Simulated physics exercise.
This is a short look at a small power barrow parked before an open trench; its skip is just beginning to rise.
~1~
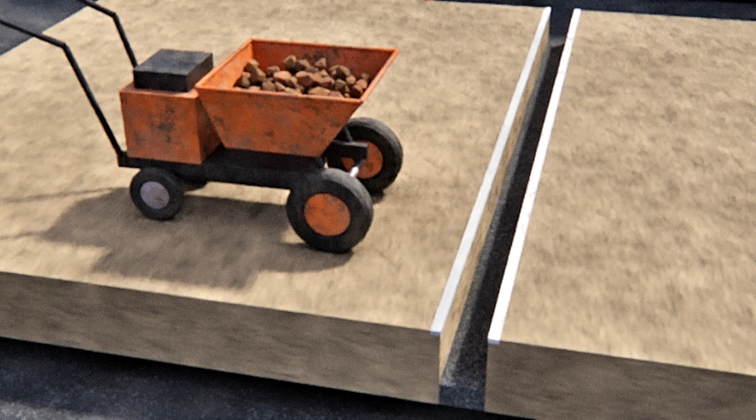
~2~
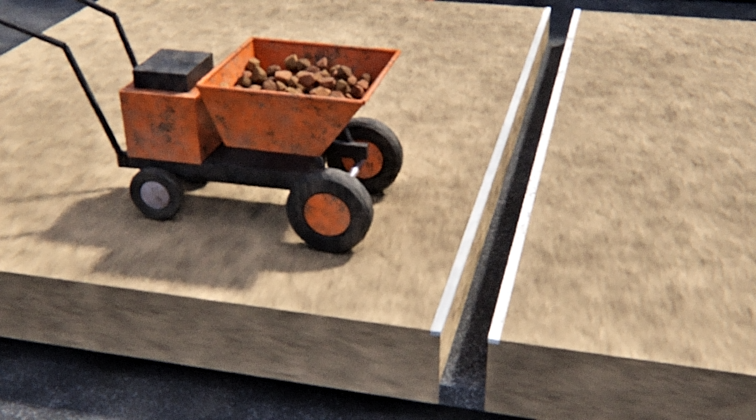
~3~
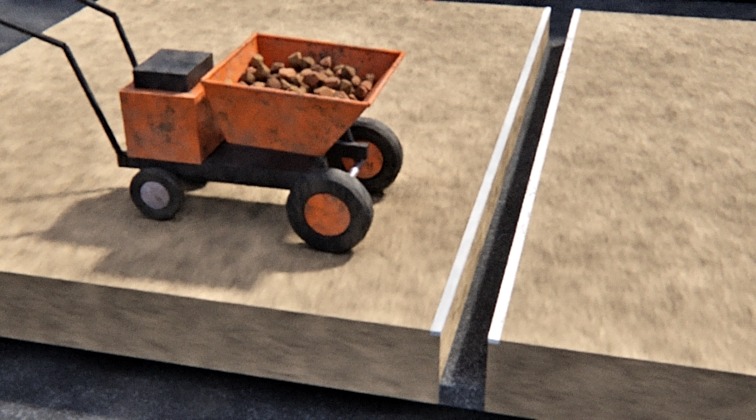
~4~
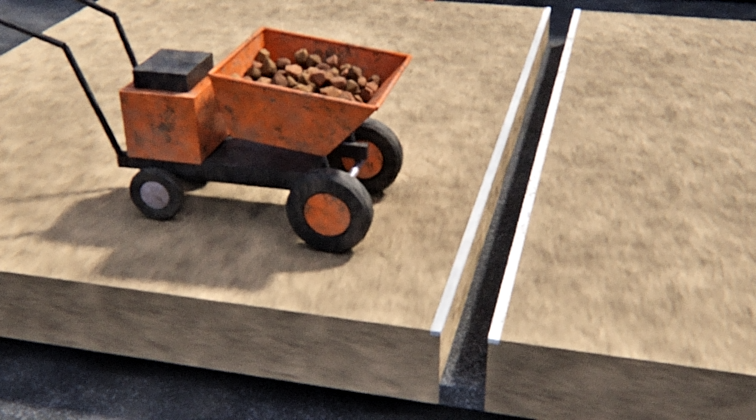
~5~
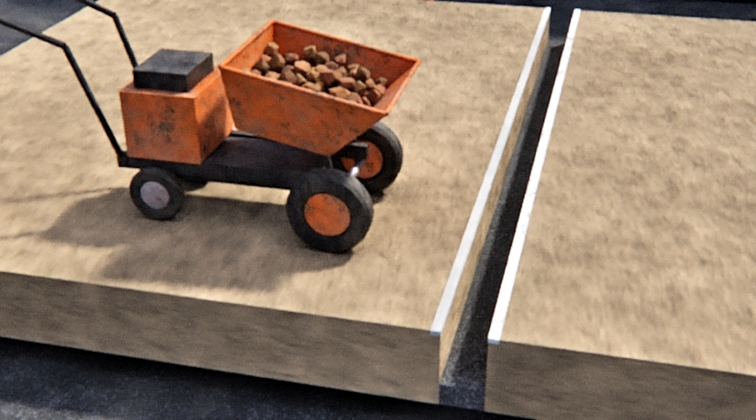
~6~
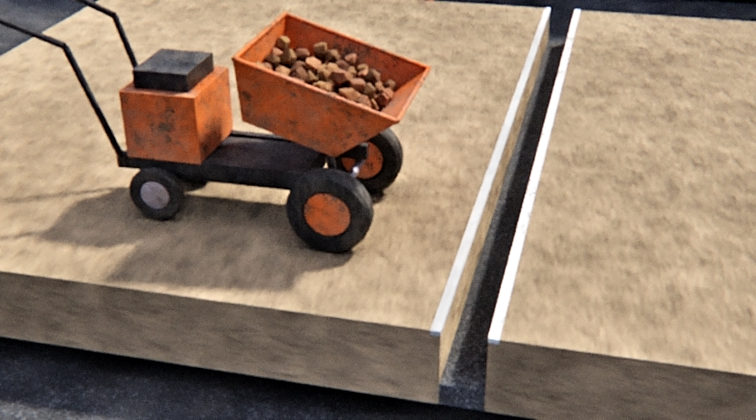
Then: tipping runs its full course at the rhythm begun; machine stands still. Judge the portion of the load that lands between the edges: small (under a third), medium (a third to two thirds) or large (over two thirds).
Large.
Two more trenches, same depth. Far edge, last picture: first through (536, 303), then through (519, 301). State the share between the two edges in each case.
In order: 100 per cent, then 100 per cent.
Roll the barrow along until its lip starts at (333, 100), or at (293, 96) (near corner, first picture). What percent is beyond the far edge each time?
The first gives close to 0 per cent and the second 0 per cent.
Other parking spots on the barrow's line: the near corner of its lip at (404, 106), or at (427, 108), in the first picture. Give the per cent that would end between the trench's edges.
First spot: About 10 percent; second spot: About 0 percent.
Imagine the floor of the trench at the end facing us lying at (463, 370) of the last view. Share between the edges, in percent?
Something close to 60 per cent.
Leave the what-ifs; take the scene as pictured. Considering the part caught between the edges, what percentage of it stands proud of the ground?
Around 15 per cent.
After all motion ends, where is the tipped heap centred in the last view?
At about (495, 254), give or take.
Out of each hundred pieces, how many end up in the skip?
Roughly 0 per cent.
Just after the last frame, skip tipped steeply; every one in the skip.
A moment on, skip tipped right over; almost all in the skip; just a few short of the trench; about a tenth in or heaped over the trench; just a few falling.
Further on, skip tipped right over; roughly a quarter in the skip; just a few short of the trench; roughly two thirds in or heaped over the trench; about a tenth beyond it.
When it is over, skip tipped right over; just a few short of the trench; the larger part in or heaped over the trench; roughly a quarter beyond it.
